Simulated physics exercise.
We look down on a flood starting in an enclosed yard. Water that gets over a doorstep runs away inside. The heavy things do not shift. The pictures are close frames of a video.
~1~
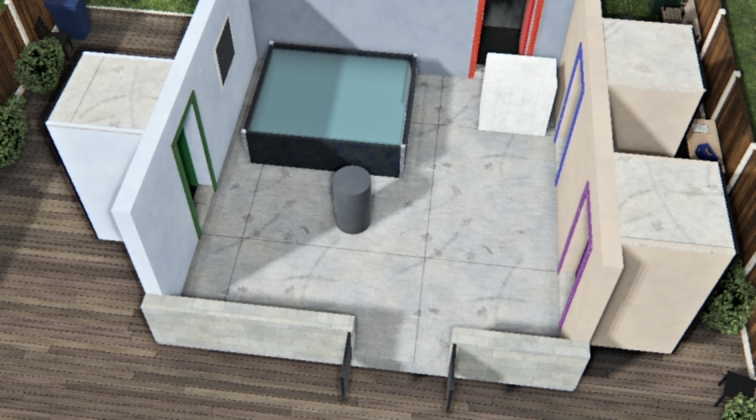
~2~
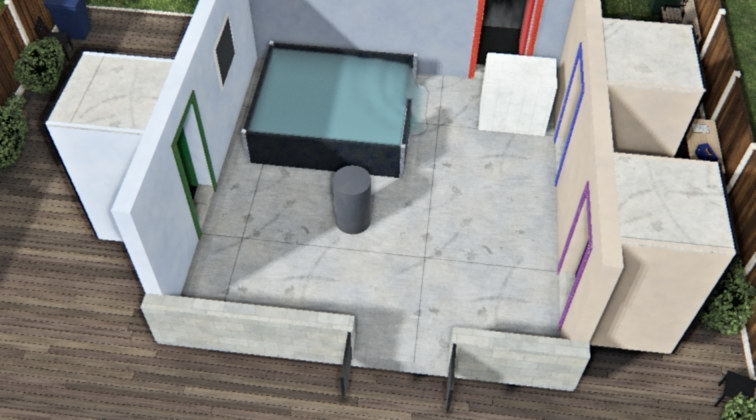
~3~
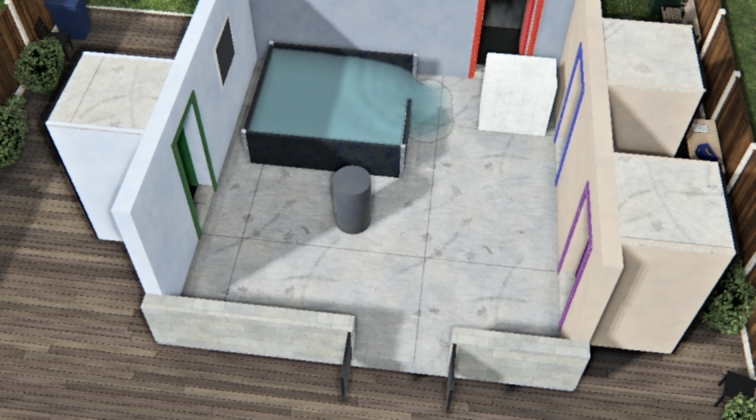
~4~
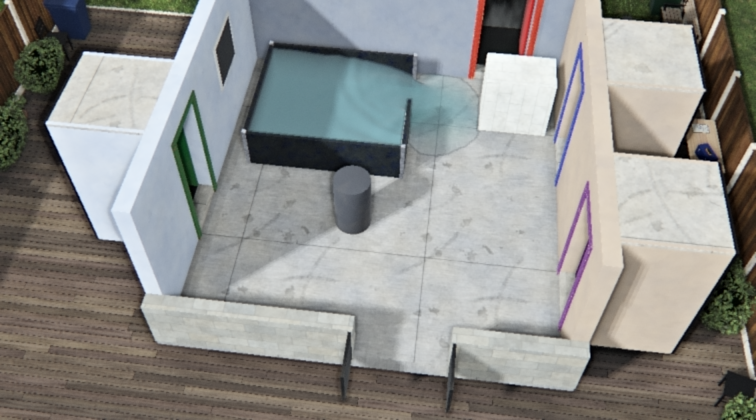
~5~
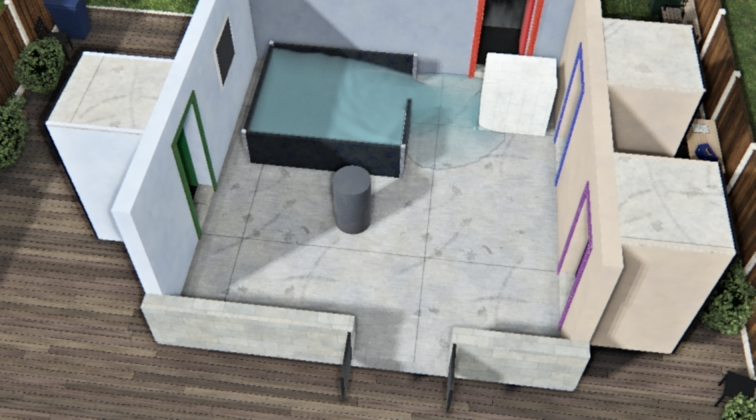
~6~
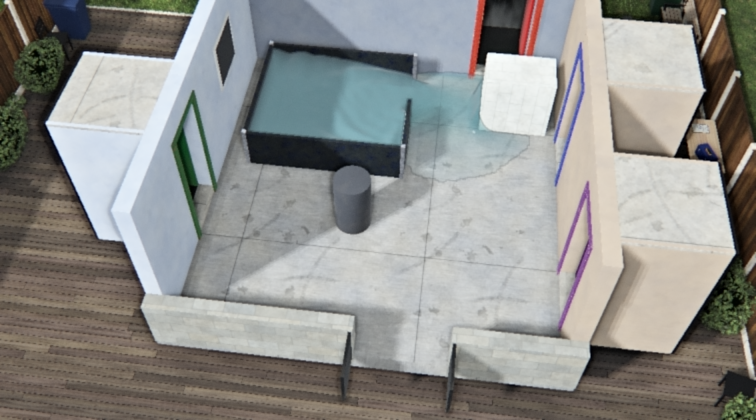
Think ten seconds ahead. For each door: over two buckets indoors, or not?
The green door holds within the limit; the red door floods; the purple door floods; the blue door holds within the limit.
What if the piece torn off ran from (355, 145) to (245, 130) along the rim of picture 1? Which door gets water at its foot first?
The green one.
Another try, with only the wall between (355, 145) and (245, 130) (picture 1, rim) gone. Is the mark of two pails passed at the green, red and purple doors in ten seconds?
One by one: Green door is over, red door is under, purple door floods.
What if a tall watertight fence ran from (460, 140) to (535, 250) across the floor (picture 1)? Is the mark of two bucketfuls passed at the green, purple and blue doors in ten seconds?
Then: The green door holds, the purple door lets less in, the blue door passes that mark.
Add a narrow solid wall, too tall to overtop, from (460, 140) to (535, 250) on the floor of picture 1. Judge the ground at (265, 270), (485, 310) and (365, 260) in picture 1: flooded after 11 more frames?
One after the other: Clear, no water, not flooded.
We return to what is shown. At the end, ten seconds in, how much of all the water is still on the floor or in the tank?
Roughly 82 per cent.
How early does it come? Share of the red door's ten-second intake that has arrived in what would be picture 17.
Roughly 30 per cent.
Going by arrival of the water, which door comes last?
Last comes the green one.
A moment on, water covers 20 % of the floor; the green door not reached, the red door over two buckets in, the purple door not reached, the blue door wet at the sill, nothing in.
Next, water covers 35 % of the floor; the green door not reached, the red door far over two buckets in, the purple door wet at the sill, nothing in, the blue door wet at the sill, nothing in.
Then, water covers 60 % of the floor; the green door not reached, the red door far over two buckets in, the purple door wet at the sill, nothing in, the blue door under two buckets in.
Later, water covers 85 % of the floor; the green door wet at the sill, nothing in, the red door far over two buckets in, the purple door under two buckets in, the blue door under two buckets in.
In the end, water covers 100 % of the floor; the green door wet at the sill, nothing in, the red door far over two buckets in, the purple door over two buckets in, the blue door under two buckets in.
